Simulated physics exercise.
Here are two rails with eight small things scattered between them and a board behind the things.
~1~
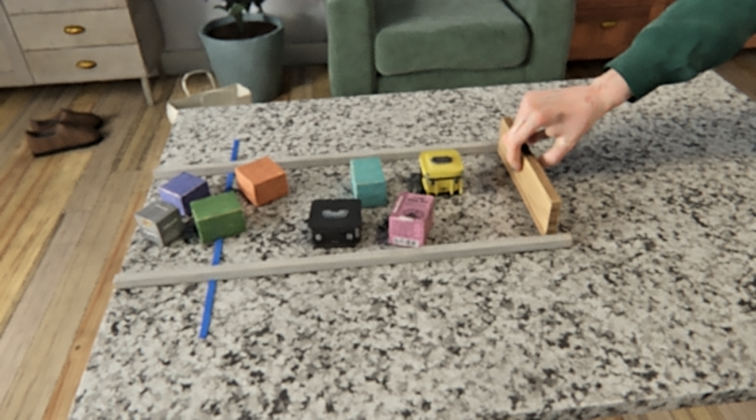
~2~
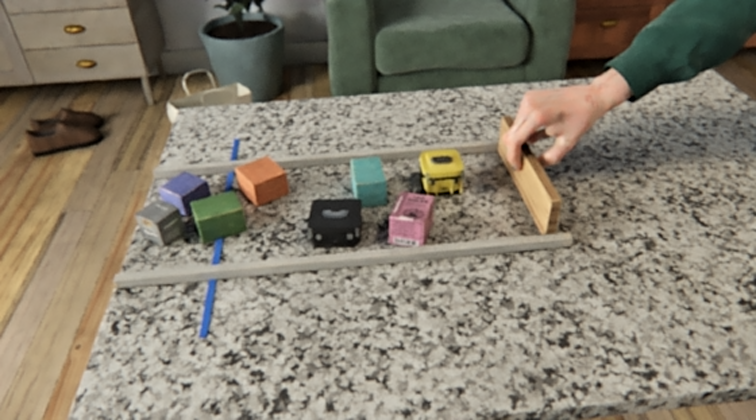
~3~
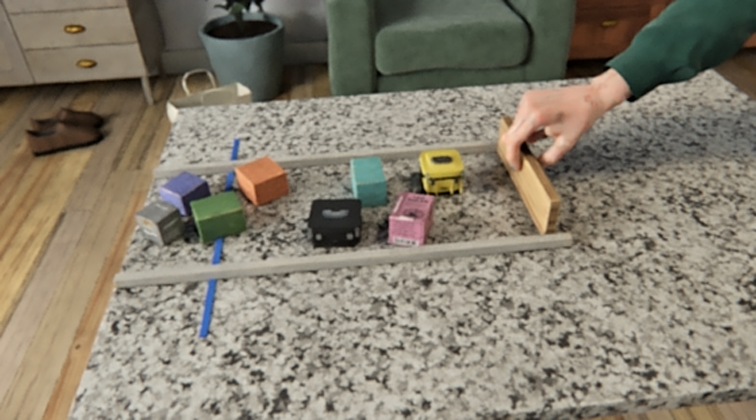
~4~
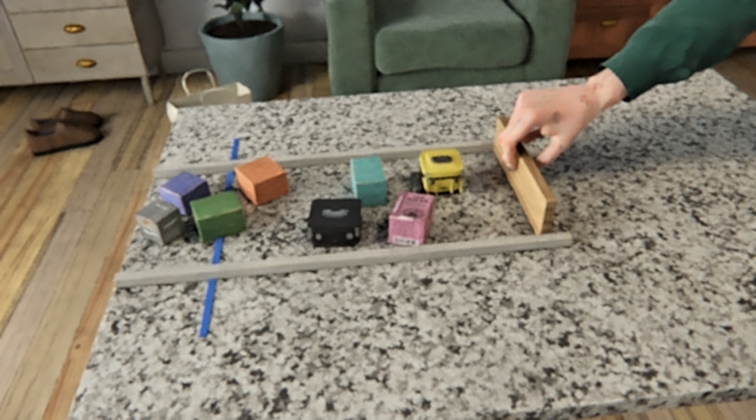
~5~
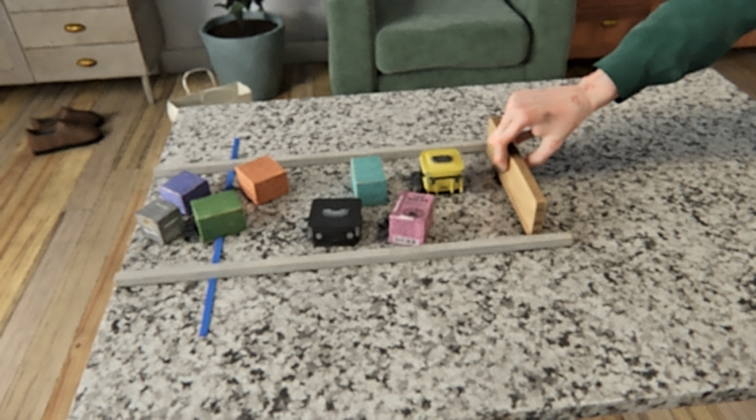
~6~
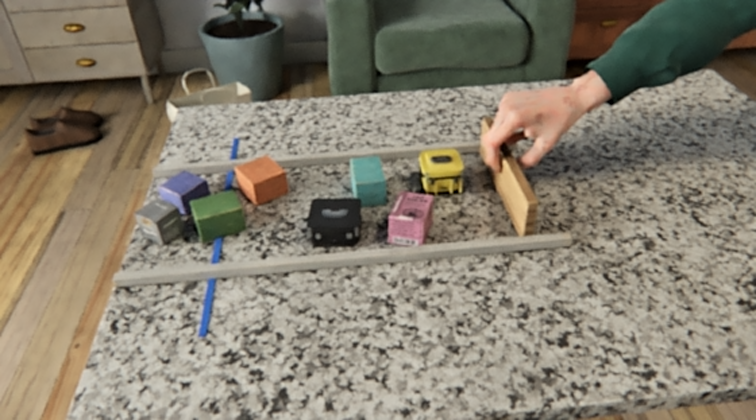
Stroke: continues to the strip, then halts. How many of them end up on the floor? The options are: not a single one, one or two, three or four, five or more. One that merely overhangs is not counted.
Answer: Three or four.
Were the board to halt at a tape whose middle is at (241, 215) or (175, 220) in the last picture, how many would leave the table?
In order, 2 then 6.
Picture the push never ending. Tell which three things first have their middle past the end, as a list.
The grey box, the blue block, the green block.
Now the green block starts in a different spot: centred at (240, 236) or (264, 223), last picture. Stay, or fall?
The green block goes down at the first spot and goes down at the second.
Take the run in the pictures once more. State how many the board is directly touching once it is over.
Count: 2.
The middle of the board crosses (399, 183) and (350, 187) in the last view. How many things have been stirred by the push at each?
I count 3 first and 5 after.
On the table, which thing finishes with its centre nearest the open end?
The orange block.
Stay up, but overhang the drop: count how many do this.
The overhang total is 1.
A little later, none off yet; grey box at rest near (160, 221); blue block at rest near (185, 192); green block at rest near (218, 215).
Next, none off yet; grey box moving near (154, 222); blue block moving near (179, 193); green block shifted a little near (201, 214).
When it is over, the number that fall off is three or four; down, green block, blue block and grey box.
